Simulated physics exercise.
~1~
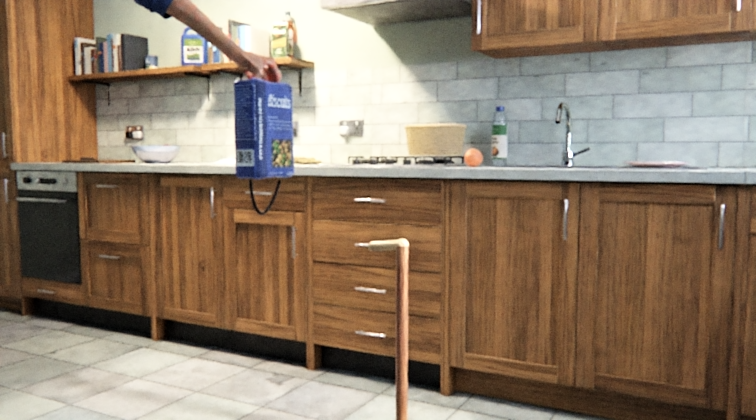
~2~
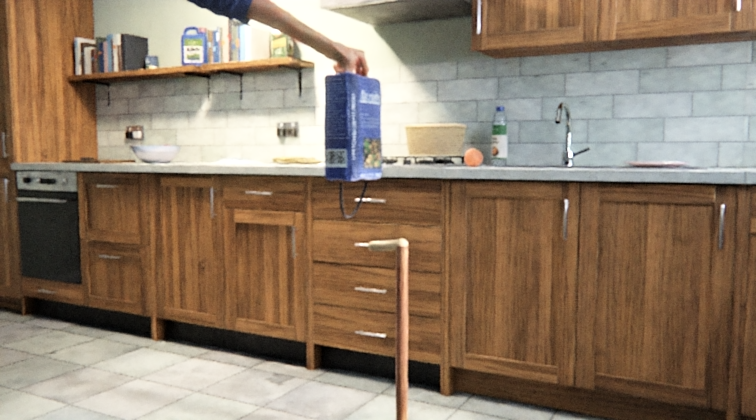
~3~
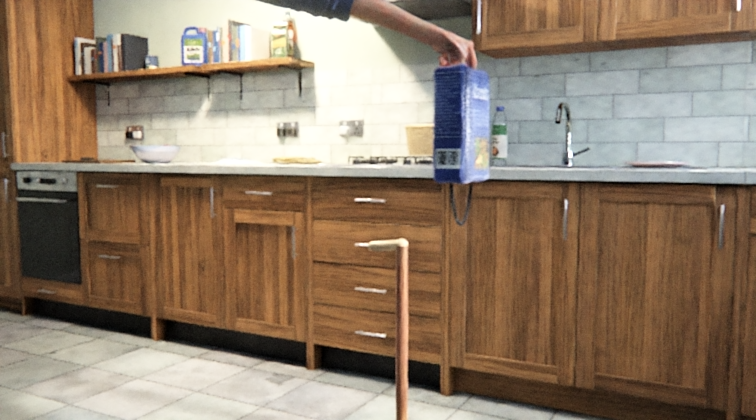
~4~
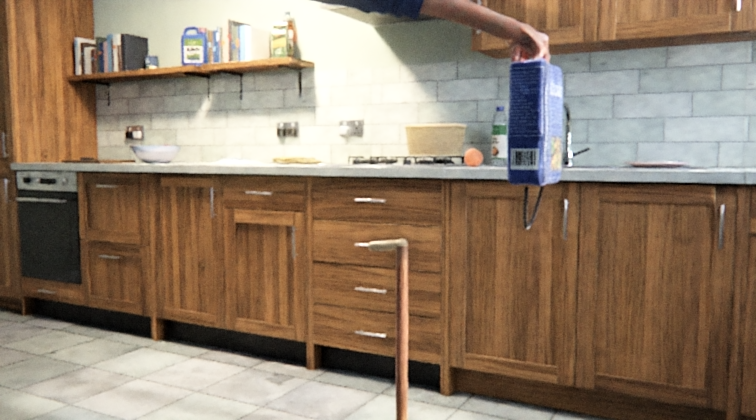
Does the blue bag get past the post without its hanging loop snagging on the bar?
Yes, the bag passes clear, and the hand is still holding it to the right of the post at the end.
